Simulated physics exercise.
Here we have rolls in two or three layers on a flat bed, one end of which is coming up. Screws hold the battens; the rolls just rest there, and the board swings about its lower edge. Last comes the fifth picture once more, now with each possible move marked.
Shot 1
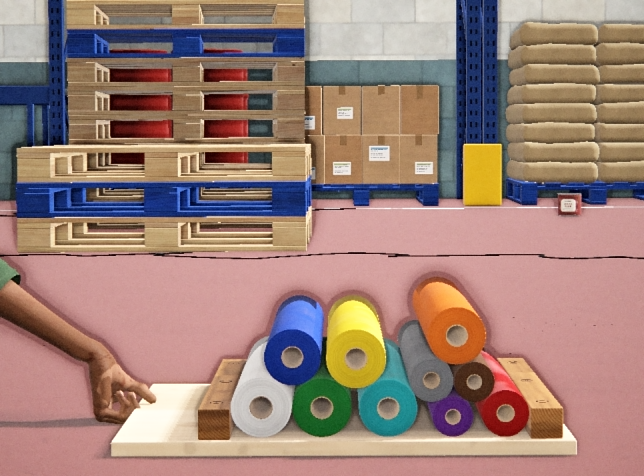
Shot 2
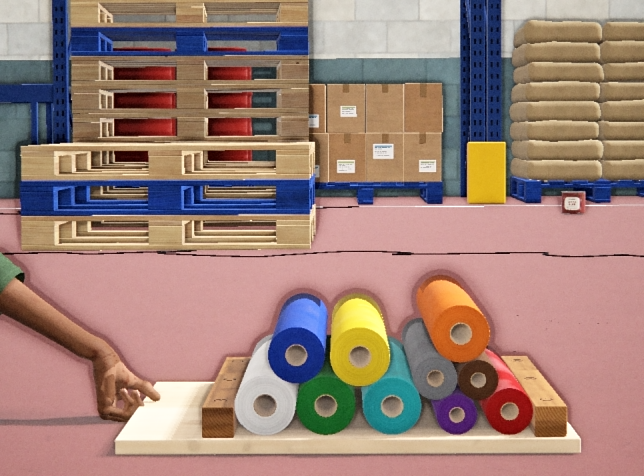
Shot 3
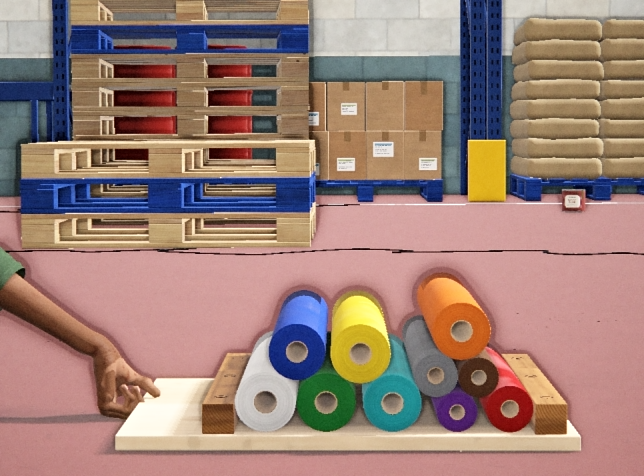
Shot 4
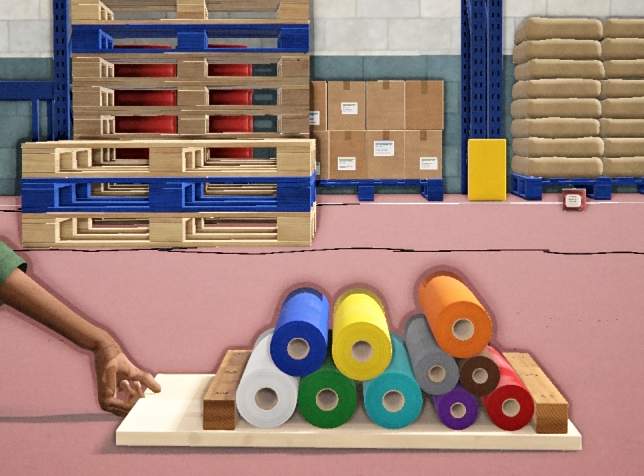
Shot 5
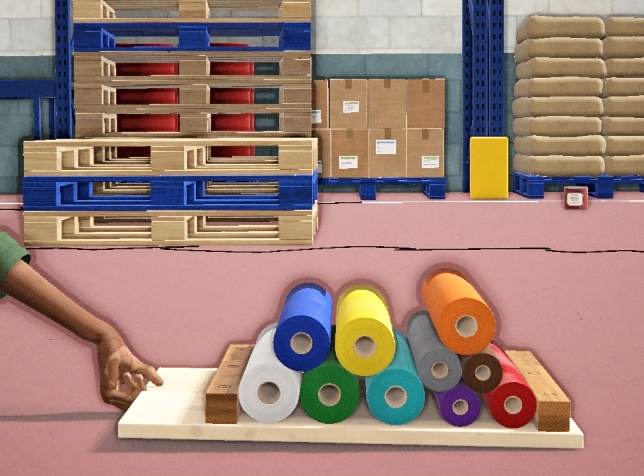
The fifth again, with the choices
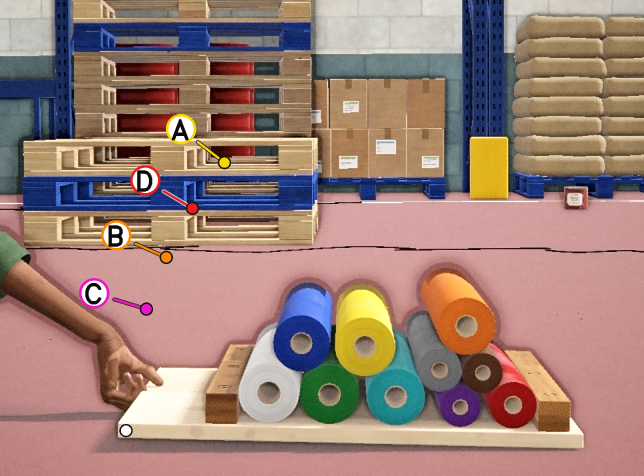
A hand rested its fingers on the left end of a pale board stacked with colourful rolls between wooden blocks, and the whole view shifted very slightly while the rolls kept their places.
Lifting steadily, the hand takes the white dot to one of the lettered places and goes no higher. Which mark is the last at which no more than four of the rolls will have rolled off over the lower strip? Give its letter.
No higher than B.
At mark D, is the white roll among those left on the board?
Yes, with D.
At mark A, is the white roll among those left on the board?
The white roll: Yes.
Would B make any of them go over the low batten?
At B: Yes.
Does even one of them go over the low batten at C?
Yes.
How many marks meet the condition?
Two of them.
On the marked copy, A at (224, 162); B at (166, 257); C at (146, 309); D at (192, 209); the white dot at (126, 431).
Following B. Soon after the start, board at 15°.
Later, board at 24°.
In the end, board at 24°, two over the low batten (brown, orange).
As for the rest, A five over the low batten; C two over the low batten (brown, orange); D five over the low batten.
